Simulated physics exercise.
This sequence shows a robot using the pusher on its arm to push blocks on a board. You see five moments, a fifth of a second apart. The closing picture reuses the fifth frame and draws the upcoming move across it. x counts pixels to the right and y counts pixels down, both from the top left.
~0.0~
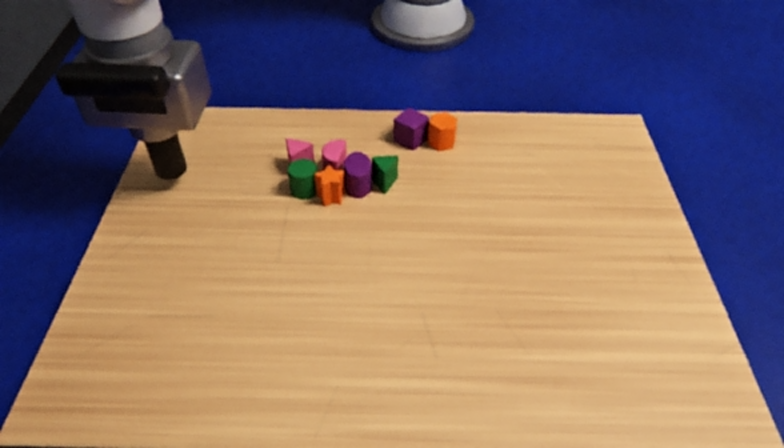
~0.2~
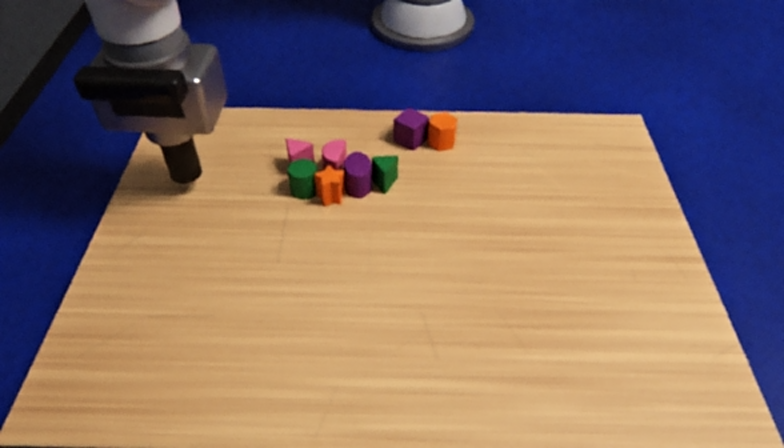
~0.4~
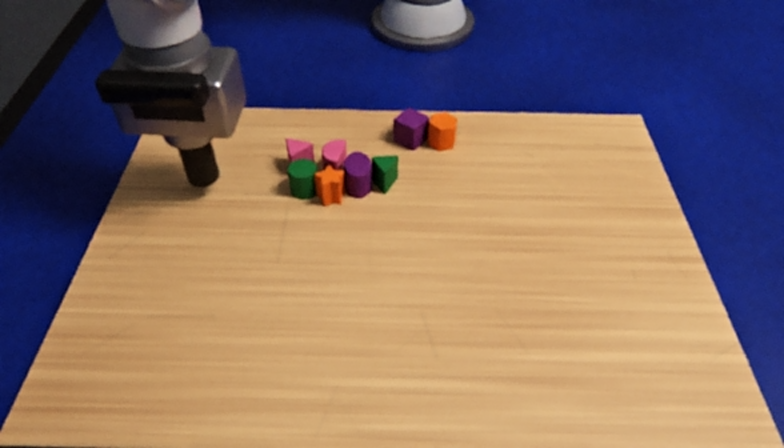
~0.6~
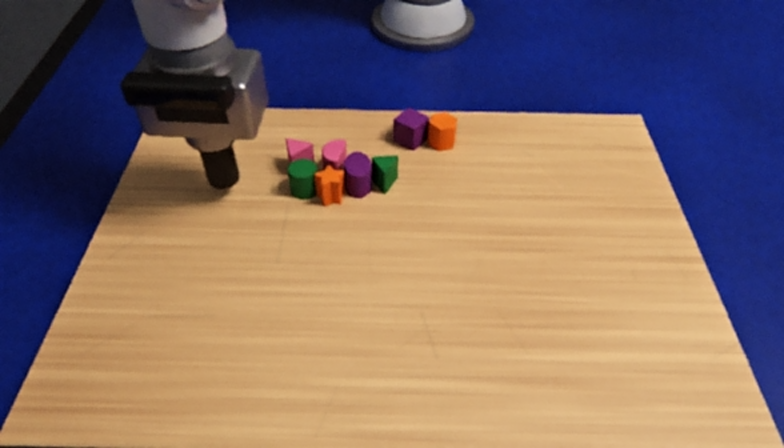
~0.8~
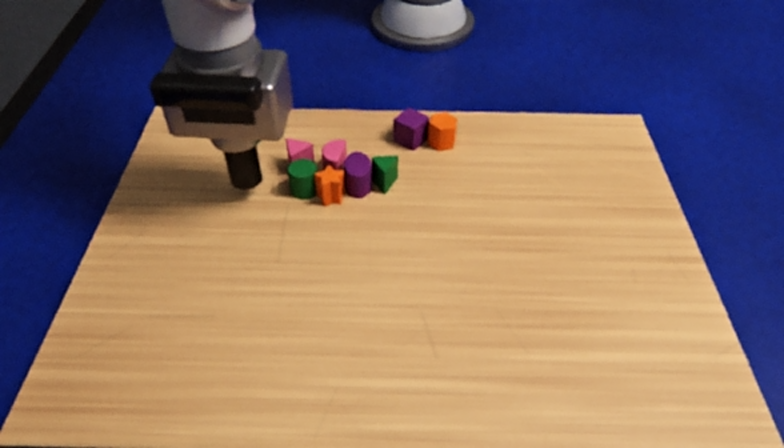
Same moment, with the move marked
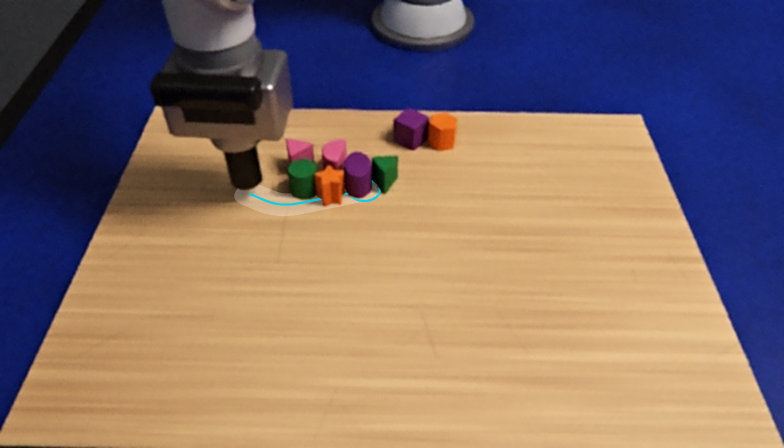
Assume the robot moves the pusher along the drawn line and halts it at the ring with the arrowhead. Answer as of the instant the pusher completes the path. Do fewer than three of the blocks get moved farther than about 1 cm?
I expect not.
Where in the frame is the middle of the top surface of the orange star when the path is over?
When the path ends, it will be at (390, 168).
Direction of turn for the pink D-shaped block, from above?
Counter-clockwise, from overhead.
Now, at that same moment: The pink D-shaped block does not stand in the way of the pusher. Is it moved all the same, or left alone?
It will be nudged away from its spot.
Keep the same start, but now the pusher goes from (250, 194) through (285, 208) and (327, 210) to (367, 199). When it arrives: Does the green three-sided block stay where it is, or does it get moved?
Put simply, it goes somewhere else.
The line goes from (250, 194) through (285, 205) and (326, 198) to (365, 190).
The first path, step by step. One third of the way, pusher (283, 190); nothing pushed yet.
Two thirds of the way, pusher (324, 184); green circle (333, 156); orange star (351, 175), turned 25° clockwise; pink D-shaped block (344, 138), turned 15° anticlockwise; purple oval (369, 162), turned 30° anticlockwise; green three-sided block (392, 158).
At the end, pusher (364, 176); green circle (358, 149); orange star (390, 168), turned 30° clockwise; pink D-shaped block (350, 131), turned 45° anticlockwise; purple oval (407, 154), turned 40° anticlockwise; green three-sided block (427, 147).
